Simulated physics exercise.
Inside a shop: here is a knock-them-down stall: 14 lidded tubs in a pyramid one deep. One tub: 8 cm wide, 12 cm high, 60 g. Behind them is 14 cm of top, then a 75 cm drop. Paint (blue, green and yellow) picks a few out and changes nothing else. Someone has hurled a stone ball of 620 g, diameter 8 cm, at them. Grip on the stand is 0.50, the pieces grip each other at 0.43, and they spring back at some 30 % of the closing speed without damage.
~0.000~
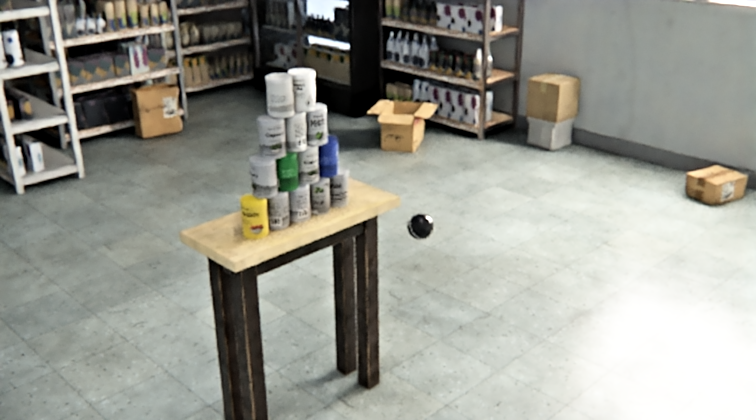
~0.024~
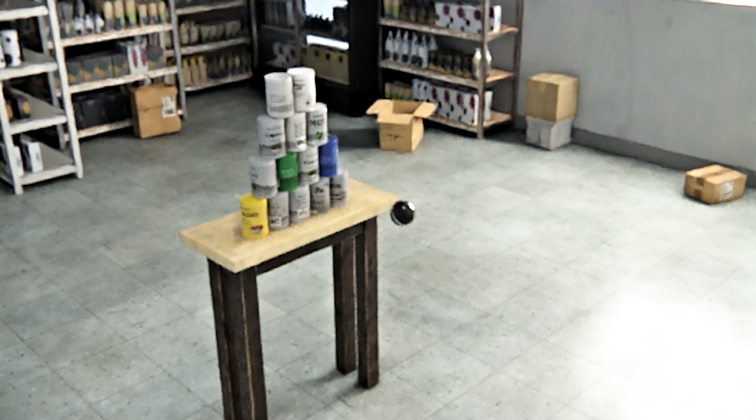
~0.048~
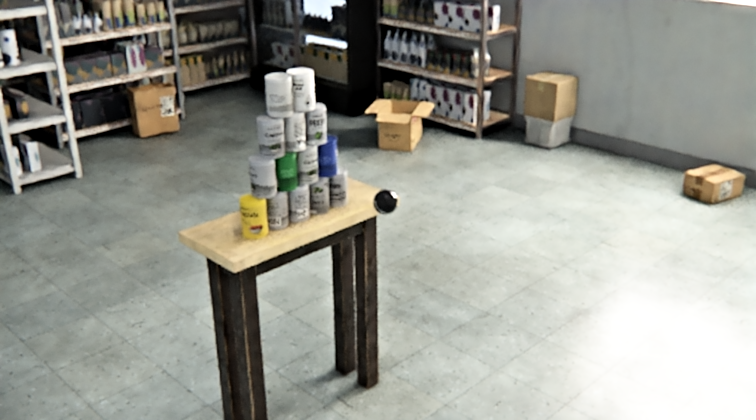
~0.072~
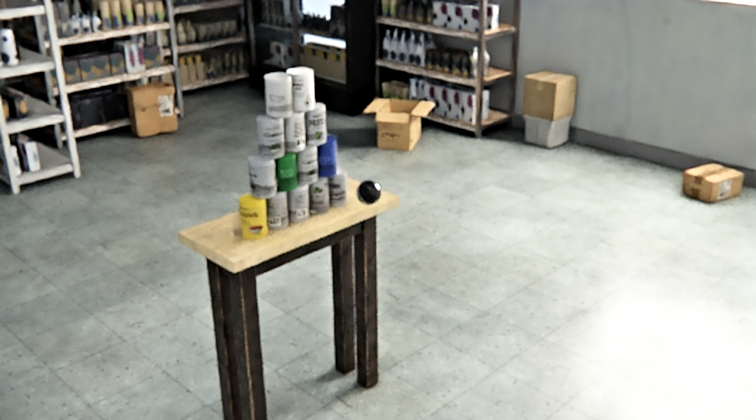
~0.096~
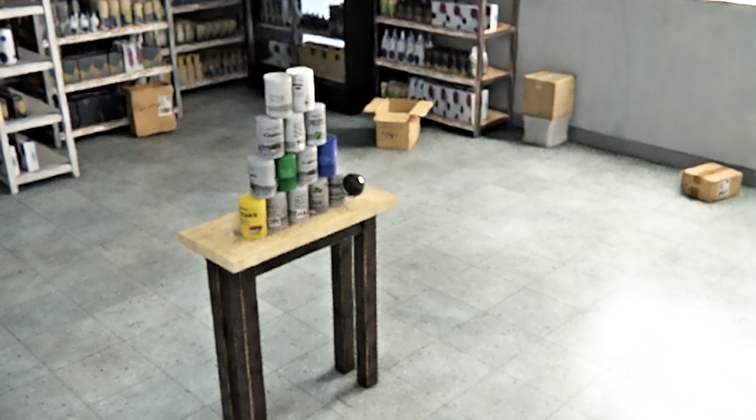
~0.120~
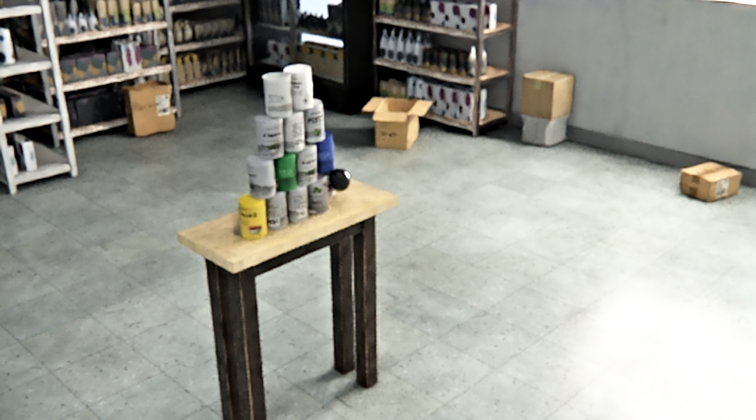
A dark ball flew in from the right across a wooden stand in a shop and struck the right side of a pyramid of mostly white tubs, nudging several and tilting the blue one slightly.
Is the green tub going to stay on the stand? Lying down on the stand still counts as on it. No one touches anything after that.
That tub is still on top.
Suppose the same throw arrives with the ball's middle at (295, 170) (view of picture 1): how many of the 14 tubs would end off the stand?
In that case 6.
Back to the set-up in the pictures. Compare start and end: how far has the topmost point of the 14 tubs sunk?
Some 0 cm lower.
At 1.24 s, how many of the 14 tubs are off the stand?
3 by then.
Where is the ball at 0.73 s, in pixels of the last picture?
At about (158, 245).
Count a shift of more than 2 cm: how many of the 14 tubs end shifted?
It is 5.
After 0.35 s, ball still moving; 1 of the 14 tubs off the stand; green tub unmoved; blue tub leaning 73°, 11 cm lower.
After 0.73 s, ball still moving; 2 of the 14 tubs off the stand; green tub unmoved; blue tub upside down.
After 1.24 s, ball still moving; 3 of the 14 tubs off the stand; green tub unmoved; blue tub leaning 45°, 85 cm lower.
By the end (1.6 s), ball rolling away; 3 of the 14 tubs off the stand; green tub unmoved; blue tub on its side; yellow tub unmoved. As the last picture would show them, middles, green tub near (283, 170), blue tub near (201, 290).
